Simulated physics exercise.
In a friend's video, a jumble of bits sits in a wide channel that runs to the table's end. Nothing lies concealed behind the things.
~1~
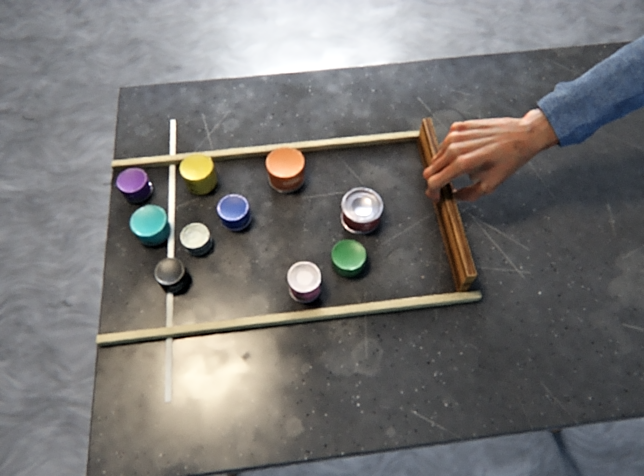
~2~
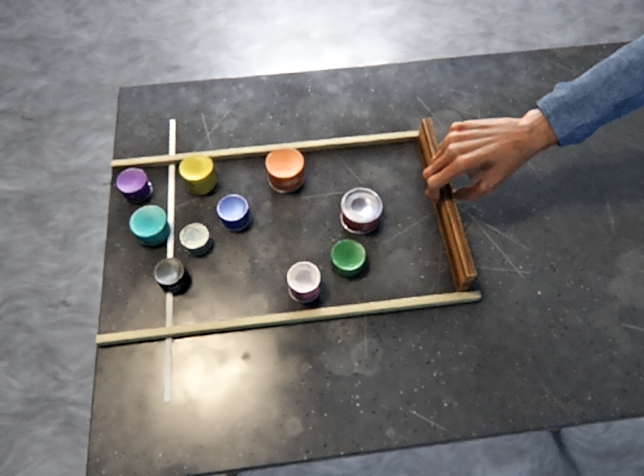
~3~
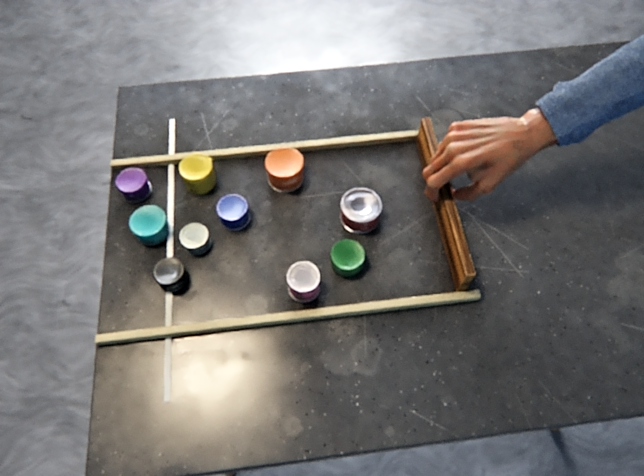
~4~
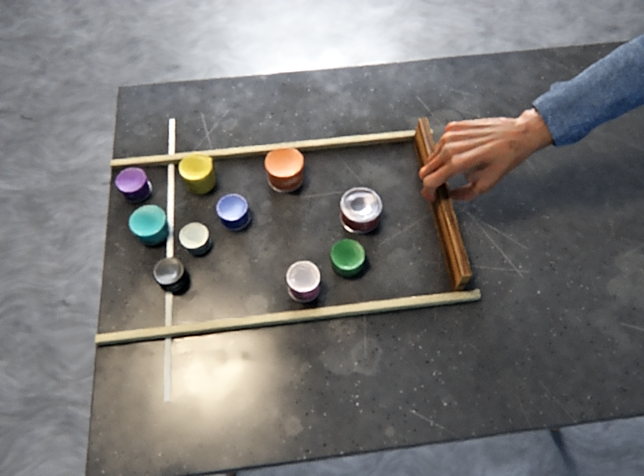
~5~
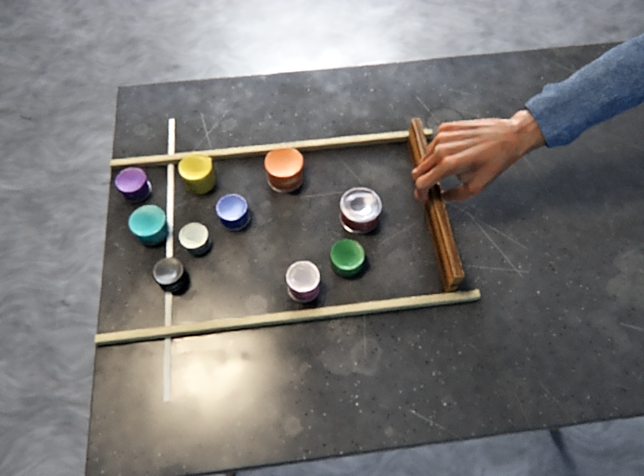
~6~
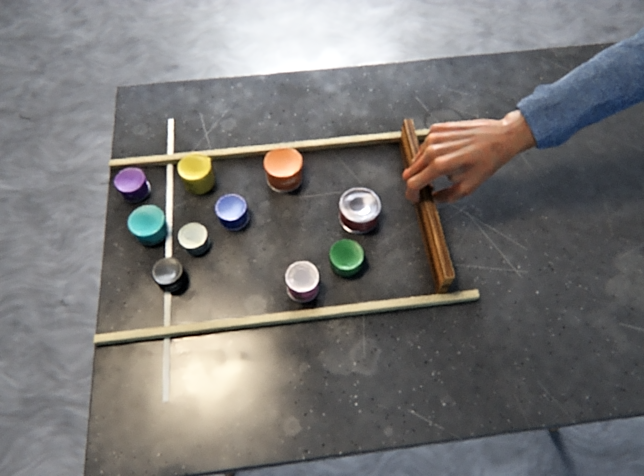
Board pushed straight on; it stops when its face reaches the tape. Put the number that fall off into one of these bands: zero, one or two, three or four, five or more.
Turns out the ones that don't stay up top number one or two.
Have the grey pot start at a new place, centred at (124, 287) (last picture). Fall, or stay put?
From that start, the object then does not stay.
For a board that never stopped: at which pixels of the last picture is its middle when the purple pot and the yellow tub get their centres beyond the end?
The middle is at (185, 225) when it's the purple pot, and at (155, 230) when it's the yellow tub.
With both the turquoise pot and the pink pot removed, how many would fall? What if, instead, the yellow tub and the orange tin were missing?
First try: 1 fallen; other try: 0.
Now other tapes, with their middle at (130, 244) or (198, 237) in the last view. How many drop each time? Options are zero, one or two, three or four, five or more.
At each place: More than four and none at all.
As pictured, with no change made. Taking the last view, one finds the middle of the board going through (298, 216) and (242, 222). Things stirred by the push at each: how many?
At that stage 4; at the next, 7.
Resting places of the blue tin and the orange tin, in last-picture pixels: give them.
About (132, 211), and the other about (148, 181).
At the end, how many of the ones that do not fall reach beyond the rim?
I'd say 2 of them.
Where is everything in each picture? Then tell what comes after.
In the first frame, purple pot (135, 186); turquoise pot (151, 226); black tub (172, 275); board (444, 201); tape (171, 240).
In the second frame, turquoise pot (151, 226); pink pot (304, 283).
In the third frame, black tub (171, 275); red tin (361, 211).
In the fourth frame, purple pot (134, 185); orange tin (285, 170).
In the fifth frame, turquoise pot (150, 226); board (432, 201).
In the sixth frame, purple pot (133, 185); turquoise pot (149, 226); black tub (170, 275); board (424, 202); tape (169, 240).
Soon after, none off yet; purple pot at rest near (133, 185); turquoise pot at rest near (149, 226); black tub at rest near (170, 275).
Then, none off yet; purple pot moving near (129, 186); turquoise pot at rest near (147, 226); black tub moving near (166, 275).
At rest, the number that fall off is one or two; fallen, purple pot.
